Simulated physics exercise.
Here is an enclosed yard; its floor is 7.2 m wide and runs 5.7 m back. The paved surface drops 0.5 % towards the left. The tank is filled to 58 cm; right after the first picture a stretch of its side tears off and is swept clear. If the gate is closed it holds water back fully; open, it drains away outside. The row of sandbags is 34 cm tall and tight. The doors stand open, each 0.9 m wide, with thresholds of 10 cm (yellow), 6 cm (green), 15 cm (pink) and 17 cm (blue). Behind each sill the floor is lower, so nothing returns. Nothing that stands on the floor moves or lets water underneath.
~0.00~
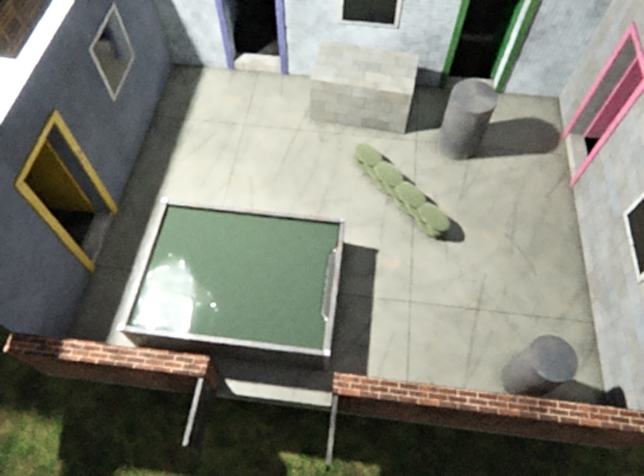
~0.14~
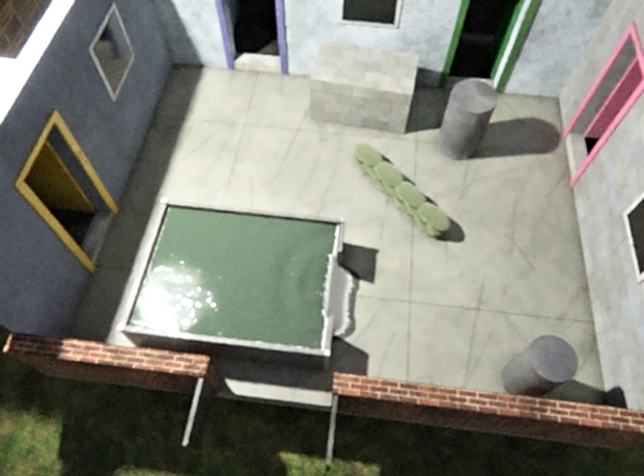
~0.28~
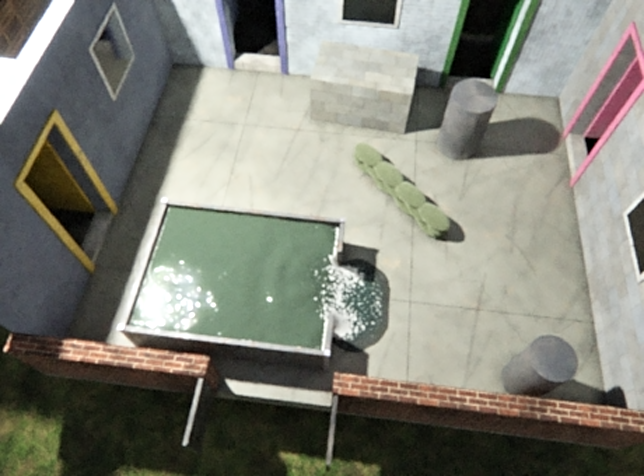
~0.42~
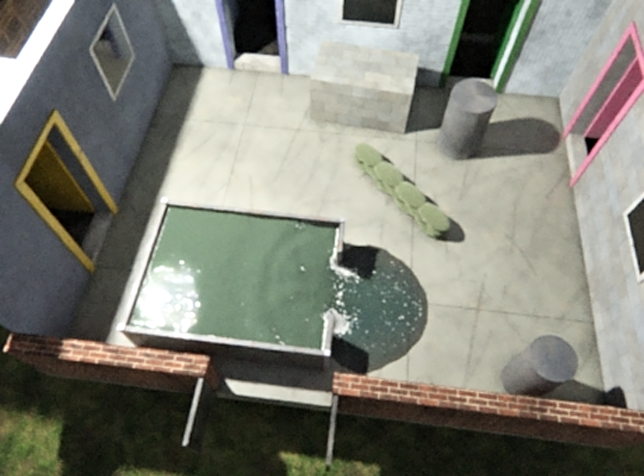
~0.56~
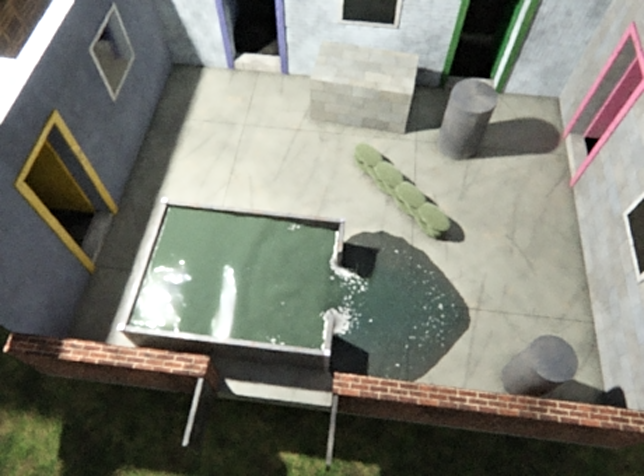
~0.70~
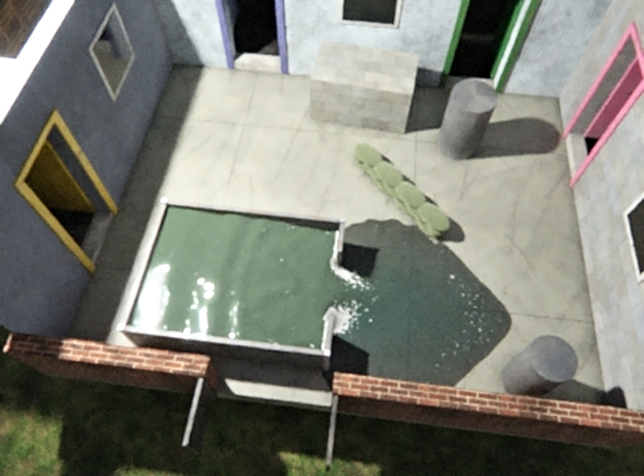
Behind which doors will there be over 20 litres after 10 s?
Within that time: At the yellow door it keeps below the limit; at the green door it exceeds the limit; at the pink door it stays under the limit; at the blue door it stays under the limit.
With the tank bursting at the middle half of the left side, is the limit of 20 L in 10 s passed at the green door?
Then: Green not over.
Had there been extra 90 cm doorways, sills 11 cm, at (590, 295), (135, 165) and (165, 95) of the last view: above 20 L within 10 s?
In that order: Above, under, below.
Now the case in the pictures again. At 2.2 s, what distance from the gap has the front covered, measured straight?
Roughly 4.4 m.
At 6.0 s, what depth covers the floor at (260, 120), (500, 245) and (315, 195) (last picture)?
In that order: 1, 11 and 1 cm.
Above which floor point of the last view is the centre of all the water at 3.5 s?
Near (359, 289).
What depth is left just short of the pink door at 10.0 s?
Some 14.0 cm.
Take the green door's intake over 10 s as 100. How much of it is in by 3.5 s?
About 0 per cent.
After 1.4 s water covers 25 % of the floor and is deepest (28 cm) near (350, 299); yellow door not reached, green door not reached, pink door not reached, blue door not reached.
After 2.2 s water covers 30 % of the floor and is deepest (32 cm) near (509, 395); yellow door not reached, green door not reached, pink door not reached, blue door not reached.
After 3.5 s water covers 40 % of the floor and is deepest (26 cm) near (540, 286); yellow door not reached, green door not reached, pink door 8 cm at the sill, 0 L in, blue door not reached.
After 6.0 s water covers 55 % of the floor and is deepest (19 cm) near (533, 121); yellow door not reached, green door 13 cm at the sill, 42 L in, pink door 7 cm at the sill, 0 L in, blue door not reached.
After 10.0 s water covers 80 % of the floor and is deepest (18 cm) near (343, 82); yellow door not reached, green door 13 cm at the sill, 116 L in, pink door 14 cm at the sill, 0 L in, blue door 2 cm at the sill, 0 L in.
